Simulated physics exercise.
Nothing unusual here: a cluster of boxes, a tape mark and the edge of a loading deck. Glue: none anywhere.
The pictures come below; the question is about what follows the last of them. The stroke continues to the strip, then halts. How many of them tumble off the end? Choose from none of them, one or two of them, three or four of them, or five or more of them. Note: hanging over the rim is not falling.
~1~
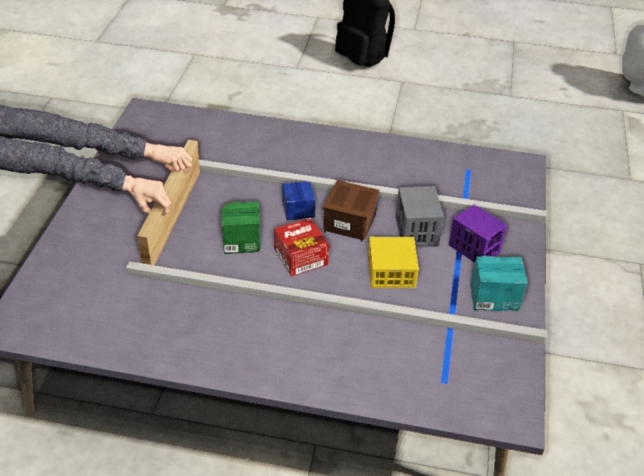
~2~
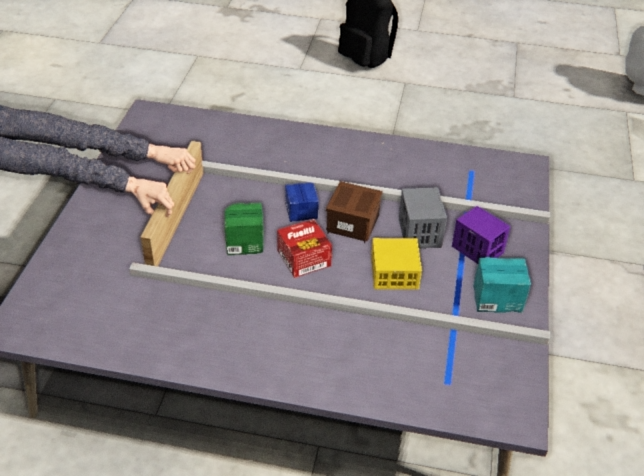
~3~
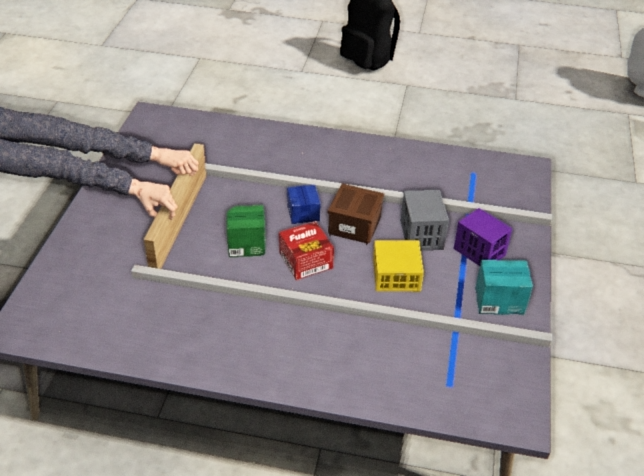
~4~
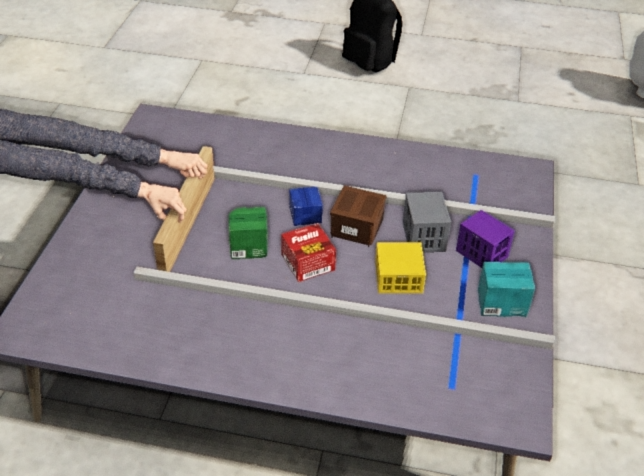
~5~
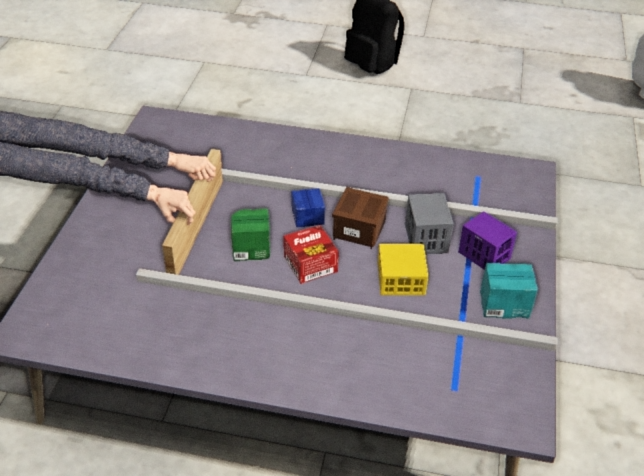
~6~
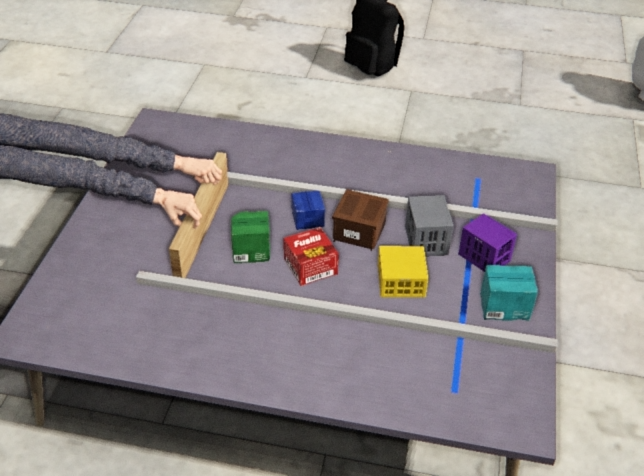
Three or four of them do.
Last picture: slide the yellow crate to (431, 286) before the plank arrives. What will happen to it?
Started there, the object drops over the edge.
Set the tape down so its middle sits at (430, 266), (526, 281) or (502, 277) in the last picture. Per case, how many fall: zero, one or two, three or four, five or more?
In that order: Just one or two; five or over; five or more.
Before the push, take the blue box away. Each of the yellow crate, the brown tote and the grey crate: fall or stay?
Yellow crate drops; brown tote stays put; grey crate stays put.
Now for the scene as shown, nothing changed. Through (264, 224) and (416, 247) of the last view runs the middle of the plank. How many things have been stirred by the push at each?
In order, the tallies are 2 and 8.
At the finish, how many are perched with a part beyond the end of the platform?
Looks like 0 of them.
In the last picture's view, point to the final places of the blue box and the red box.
Answer: First (487, 240), after that (527, 296).
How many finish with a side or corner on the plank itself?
The count is 2.
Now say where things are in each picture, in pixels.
Turquoise parcel (498, 284); purple crate (477, 235); grey crate (419, 217); plank (171, 202); tape (458, 263), in the first frame.
Purple crate (480, 237); red box (304, 248), in the second frame.
Grey crate (424, 220); brown tote (356, 214), in the third frame.
Turquoise parcel (505, 290); plank (186, 208), in the fourth frame.
Purple crate (487, 242); blue box (308, 208), in the fifth frame.
Turquoise parcel (508, 293); purple crate (487, 244); grey crate (428, 226); plank (201, 214); tape (468, 272), in the sixth frame.
A little later, none off yet; turquoise parcel at rest near (508, 293); purple crate at rest near (487, 244); grey crate at rest near (428, 226).
Next, none off yet; turquoise parcel at rest near (508, 293); purple crate shifted a little near (493, 245); grey crate shifted a little near (448, 230).
Later still, none off yet; turquoise parcel shifted about its own width near (566, 304); purple crate shifted well along near (558, 253); grey crate shifted well along near (517, 242).
When it is over, the number that fall off is three or four; down, yellow crate, grey crate, purple crate and turquoise parcel.
